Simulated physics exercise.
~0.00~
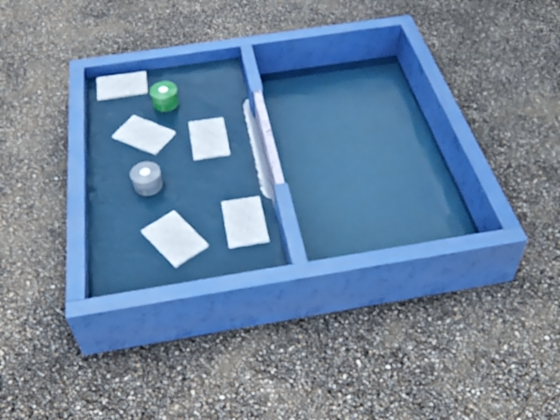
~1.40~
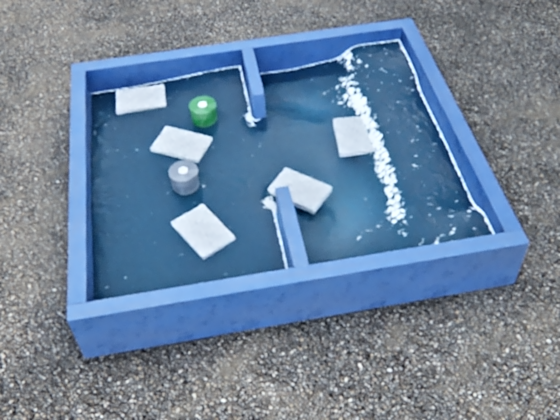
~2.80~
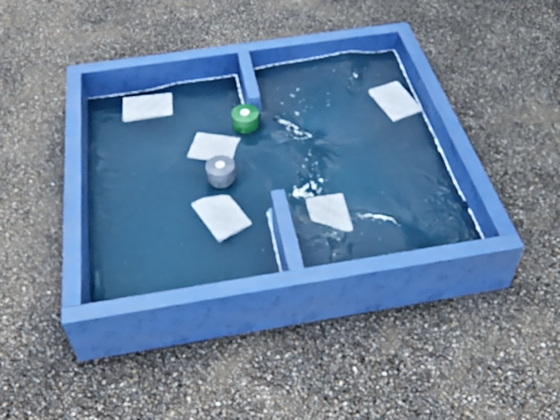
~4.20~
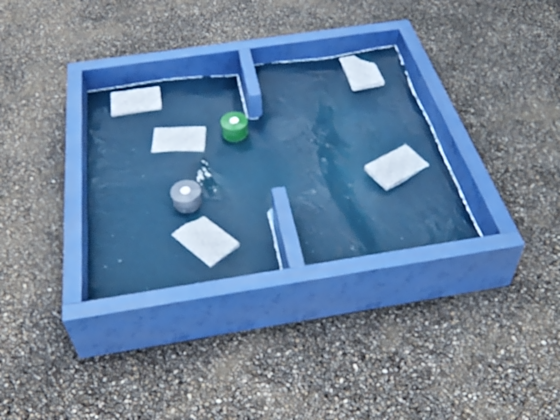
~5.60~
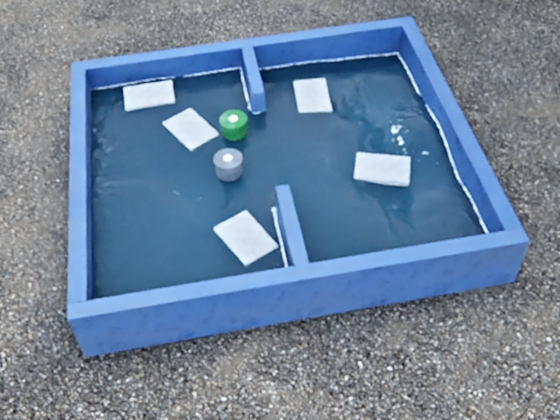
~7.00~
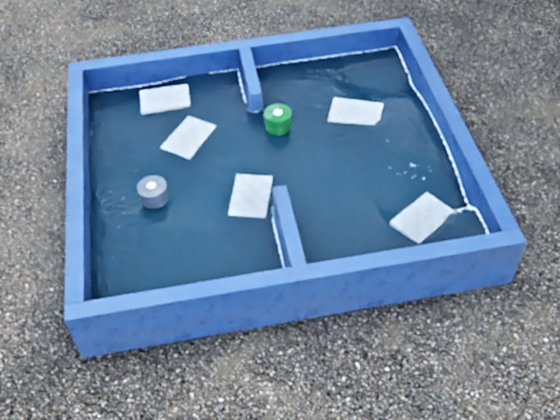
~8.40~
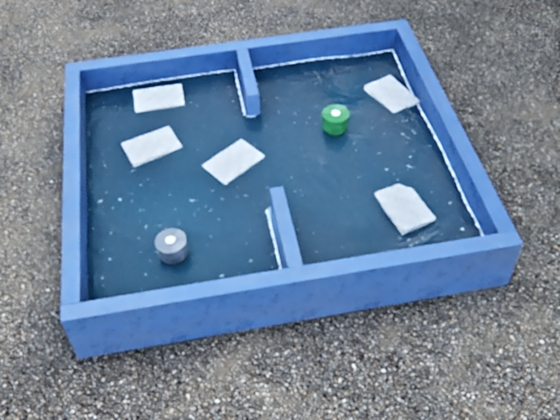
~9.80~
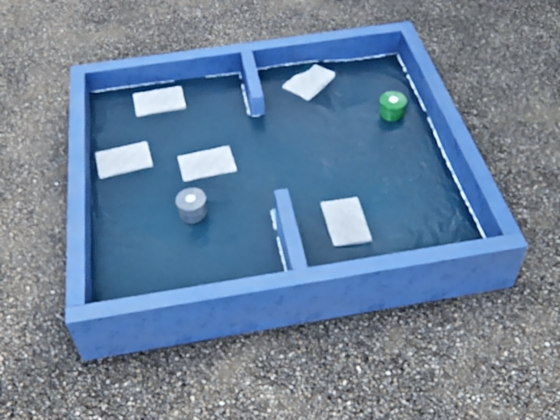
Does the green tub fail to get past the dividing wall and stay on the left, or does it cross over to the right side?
The green tub crosses over to the right side. It drifts through the gap in the dividing wall and ends up still floating near the far right wall.
